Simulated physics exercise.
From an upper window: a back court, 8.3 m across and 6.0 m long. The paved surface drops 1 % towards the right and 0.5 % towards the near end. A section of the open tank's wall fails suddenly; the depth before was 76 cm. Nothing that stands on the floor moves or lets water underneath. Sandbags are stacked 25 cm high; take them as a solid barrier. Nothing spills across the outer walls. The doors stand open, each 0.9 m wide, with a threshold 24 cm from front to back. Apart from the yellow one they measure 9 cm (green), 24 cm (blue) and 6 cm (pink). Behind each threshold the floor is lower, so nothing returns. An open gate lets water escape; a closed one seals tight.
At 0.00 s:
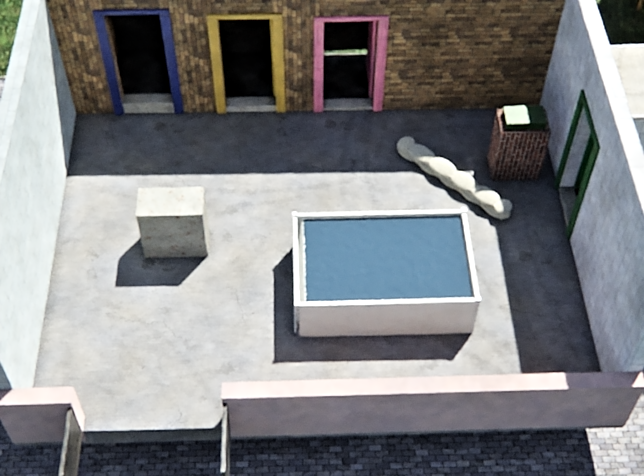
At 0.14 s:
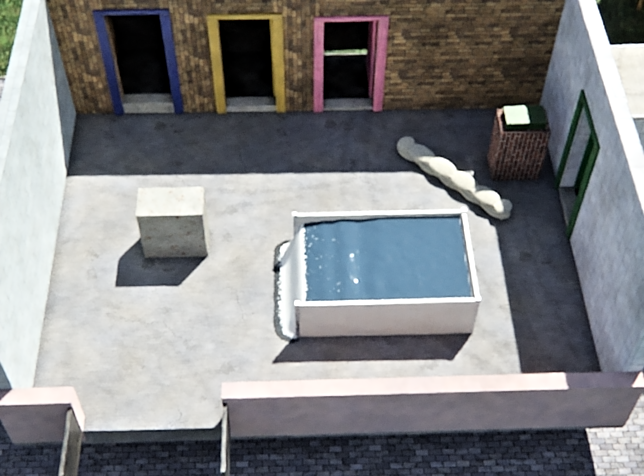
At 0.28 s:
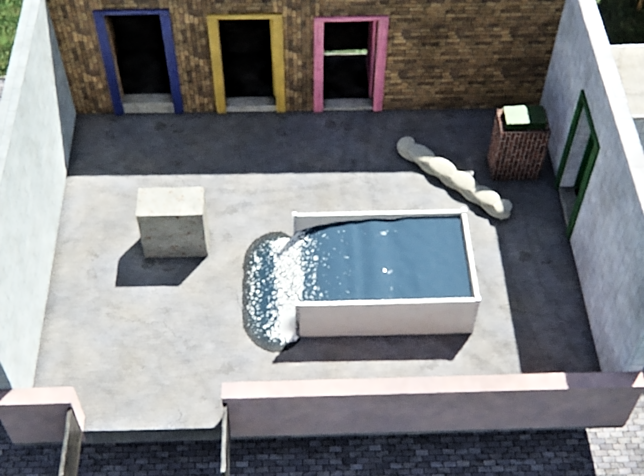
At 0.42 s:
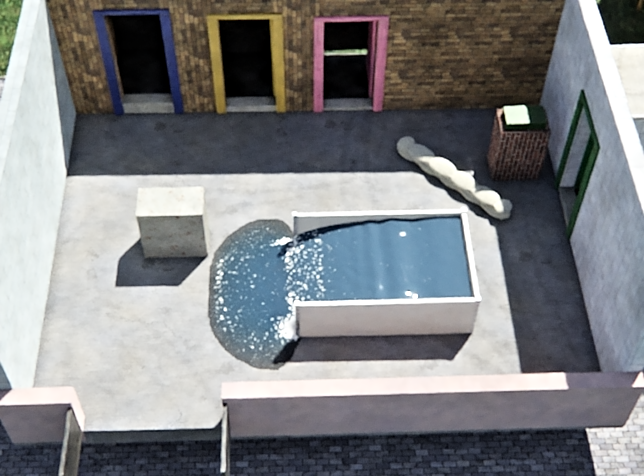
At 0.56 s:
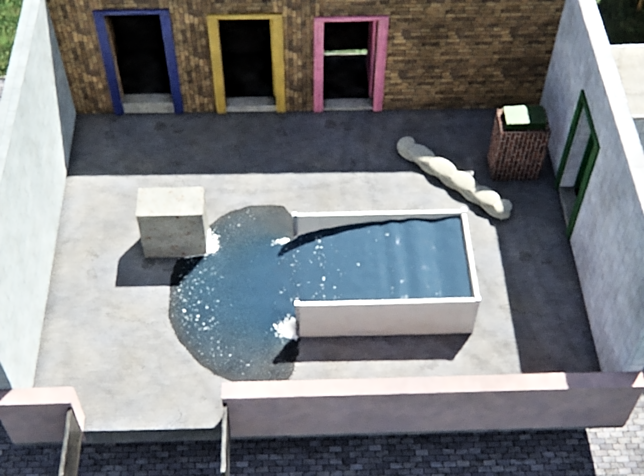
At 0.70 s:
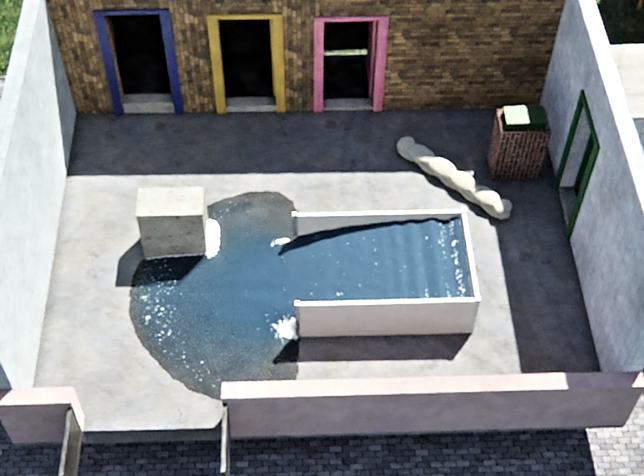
Open rectangular tank in a walled courtyard losing its left side, water pouring out and spreading across paving around a pale block.
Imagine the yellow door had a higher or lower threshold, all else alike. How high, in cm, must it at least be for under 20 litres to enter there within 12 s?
Close to 8 cm is just enough.
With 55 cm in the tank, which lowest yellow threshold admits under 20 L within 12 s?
Some 5.0 cm.
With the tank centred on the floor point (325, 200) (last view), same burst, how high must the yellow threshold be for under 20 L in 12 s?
Some 6.5 cm.
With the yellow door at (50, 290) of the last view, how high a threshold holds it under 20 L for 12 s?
Roughly 30 cm.
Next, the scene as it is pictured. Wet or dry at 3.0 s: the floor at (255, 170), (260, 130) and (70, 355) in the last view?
In turn: Flooded, wet, wet.
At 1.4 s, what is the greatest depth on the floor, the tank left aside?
Up to some 38 cm.
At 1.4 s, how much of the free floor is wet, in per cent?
About 30 per cent.
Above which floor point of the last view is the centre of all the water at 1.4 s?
Around (304, 287).
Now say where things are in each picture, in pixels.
The first frame shows still water, 76 cm deep, in the open tank at (383, 259); the yellow door at (248, 70) is dry.
In the second frame, water pours out at (299, 281) and has run 0.3 m, to (283, 332); about 10 cm deep outside, 76 cm at the back.
In the third frame, the front is at (247, 284), 0.8 m from the gap at (299, 282); 1.3 m2 of floor is wet, 76 cm left at the back.
In the fourth frame, the gap is at (299, 283), the front 1.3 m out at (215, 323); the back of the open tank holds 76 cm.
In the fifth frame, the gap is at (299, 283), the front 1.9 m out at (175, 321); the back of the open tank holds 76 cm.
In the sixth frame, the gap is at (299, 284), the front 2.5 m out at (136, 315); the back of the open tank holds 69 cm; the yellow door at (248, 70), 4.0 m from the gap, is still 2.1 m from the nearest water.
After 1.4 s water covers 30 % of the floor, deepest (38 cm) near (214, 250); it has not reached the yellow door.
After 3.0 s water covers 45 % of the floor, deepest (38 cm) near (29, 416); 13 cm at the yellow door, 0 litres in over its 13 cm threshold.
After 12.0 s water covers 95 % of the floor, deepest (14 cm) near (584, 403); 3 cm at the yellow door, 1 litre in over its 13 cm threshold.
At the yellow door as built, the water arrived by 2.3 s and peaked near 13 cm at 3.0 s.
Run again over the same 12 s with other heights there, 31 litres in over 7 cm, 8 litres over 10 cm. The limit of 20 litres is kept from about 8 cm up.
